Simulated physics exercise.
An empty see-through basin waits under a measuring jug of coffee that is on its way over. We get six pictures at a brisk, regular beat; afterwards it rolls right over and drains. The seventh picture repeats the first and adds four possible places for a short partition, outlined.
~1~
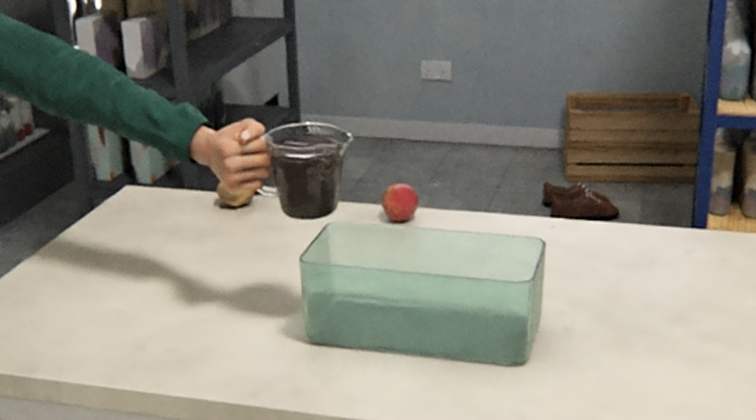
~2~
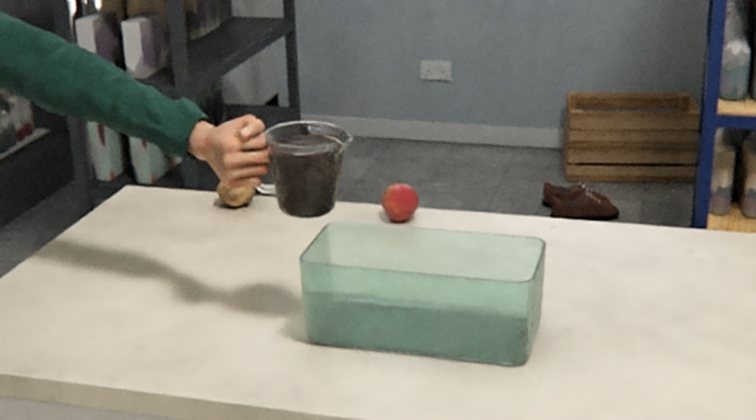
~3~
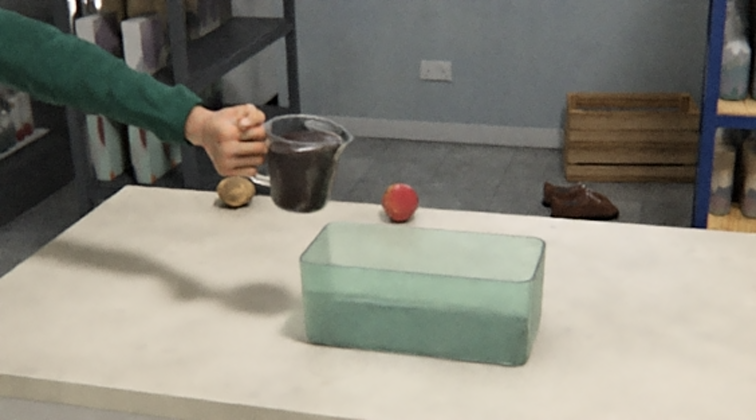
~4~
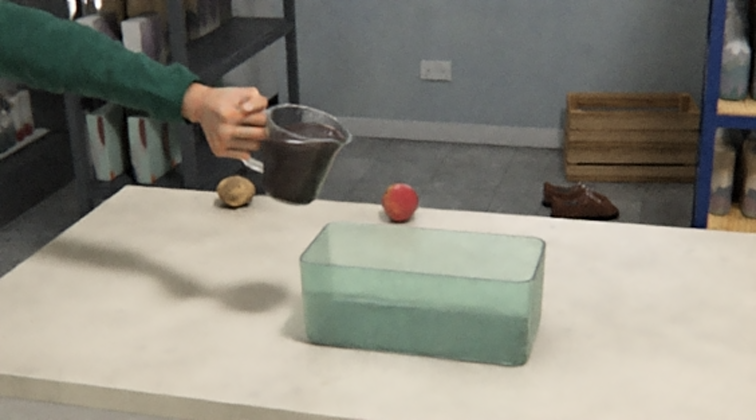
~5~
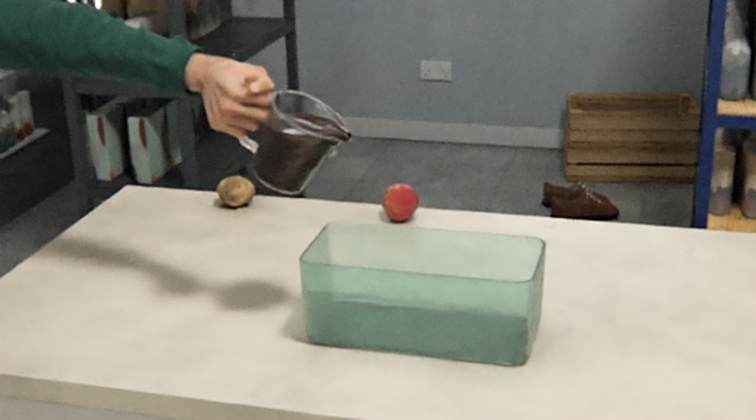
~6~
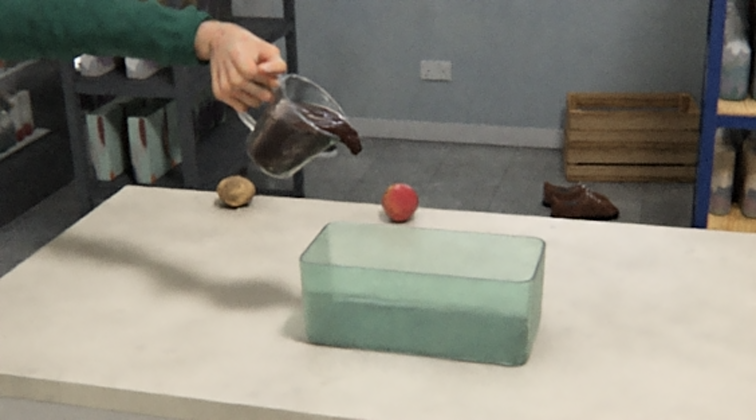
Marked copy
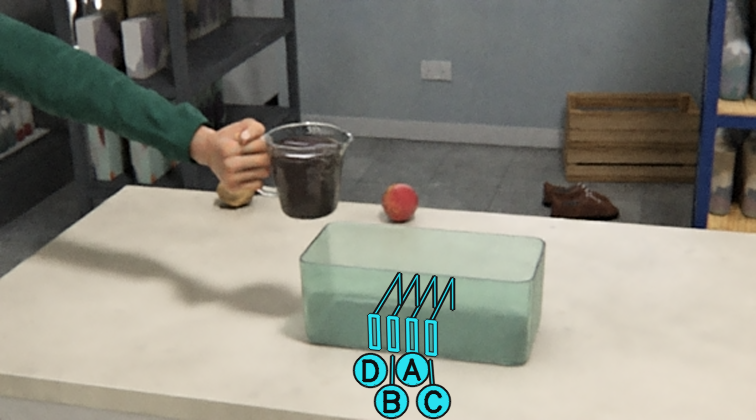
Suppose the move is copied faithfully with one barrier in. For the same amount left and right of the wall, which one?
I would pick place C.
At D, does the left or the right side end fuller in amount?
The right one.
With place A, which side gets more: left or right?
The right side.
On the marked copy, A at (411, 358); B at (392, 356); C at (430, 360); D at (373, 354).
Choosing A, about 16 % ends left of the wall and 82 % right of it.
Choosing B, about 8 % ends left of the wall and 89 % right of it; 3 % is lost outside.
Choosing C, about 57 % ends left of the wall and 40 % right of it.
Choosing D, about 6 % ends left of the wall and 91 % right of it; 3 % is lost outside.
